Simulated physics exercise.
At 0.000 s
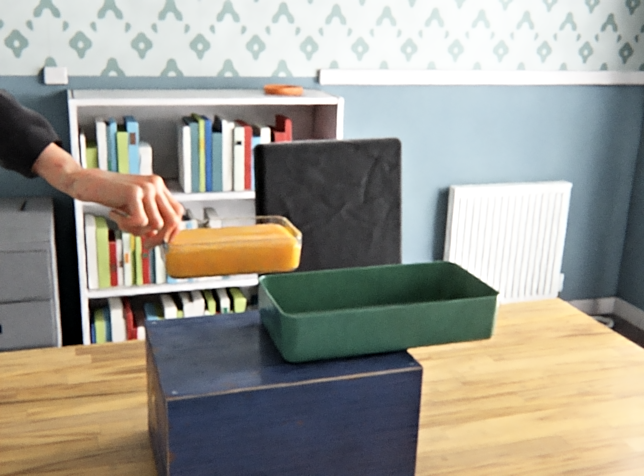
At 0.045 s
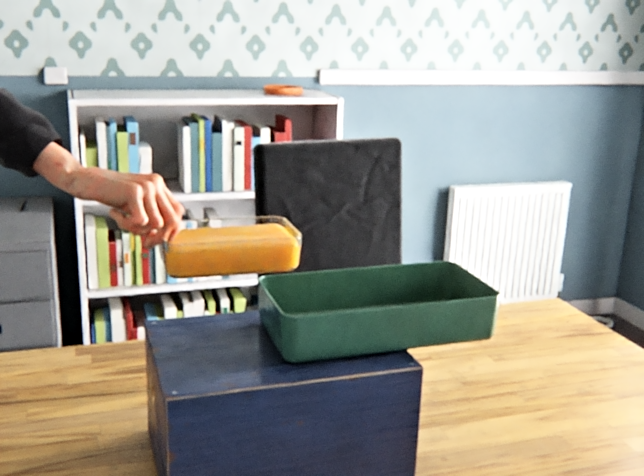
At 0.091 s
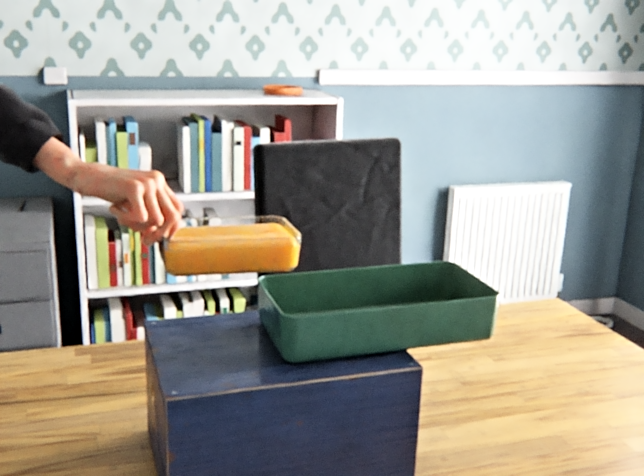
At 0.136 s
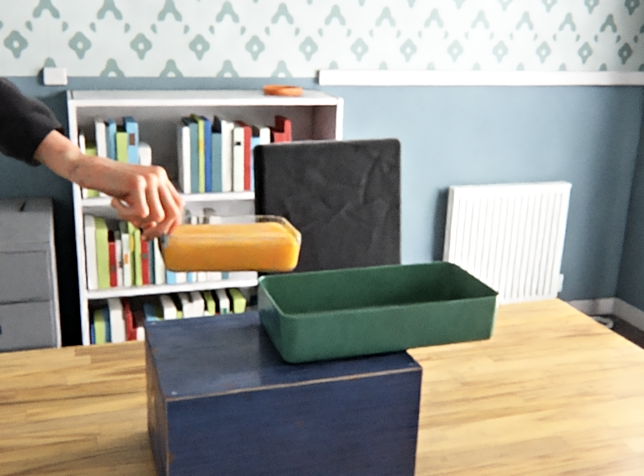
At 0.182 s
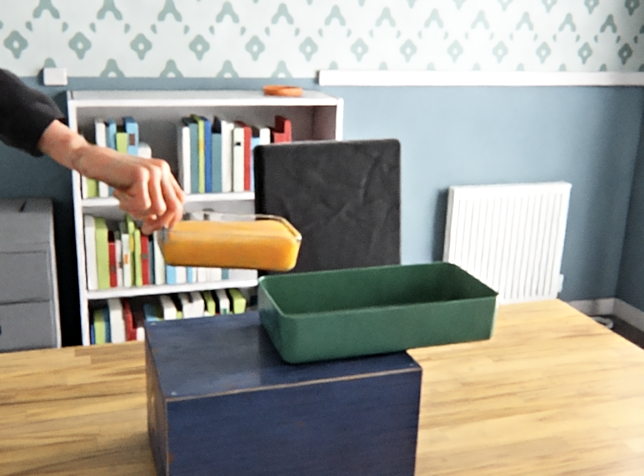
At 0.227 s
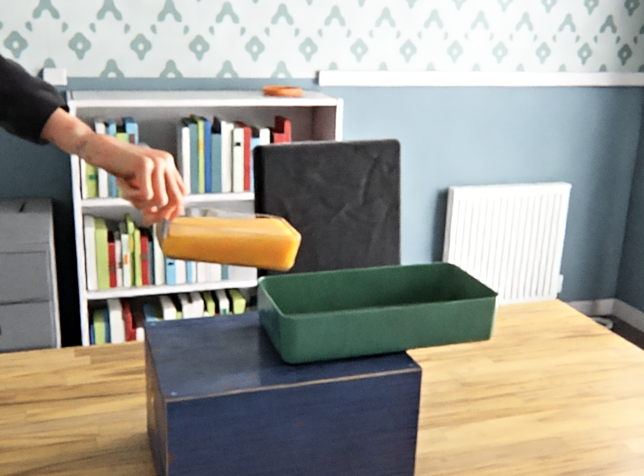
A hand slowly tilts an oblong tub of orange juice slightly rightwards beside a green dish.
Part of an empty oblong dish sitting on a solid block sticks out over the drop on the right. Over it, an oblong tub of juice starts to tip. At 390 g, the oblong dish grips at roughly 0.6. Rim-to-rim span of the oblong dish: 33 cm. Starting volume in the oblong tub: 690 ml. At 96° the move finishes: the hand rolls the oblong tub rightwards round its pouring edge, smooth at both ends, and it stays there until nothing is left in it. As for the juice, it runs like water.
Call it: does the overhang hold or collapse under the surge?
It holds.
After 0.63 s the tilt is 61° and 29 per cent is still to pour; the oblong dish lies level with 19 per cent in it.
After 0.93 s the tilt is 92° and 5 per cent is still to pour; the oblong dish lies level with 78 per cent in it.
After 1.24 s the tilt is 96° and 0 per cent is still to pour; the oblong dish lies level with 91 per cent in it.
After 1.58 s the tilt is 96° and 0 per cent is still to pour; the oblong dish lies level with 92 per cent in it.
In the end the oblong dish lies level with 92 per cent in it.
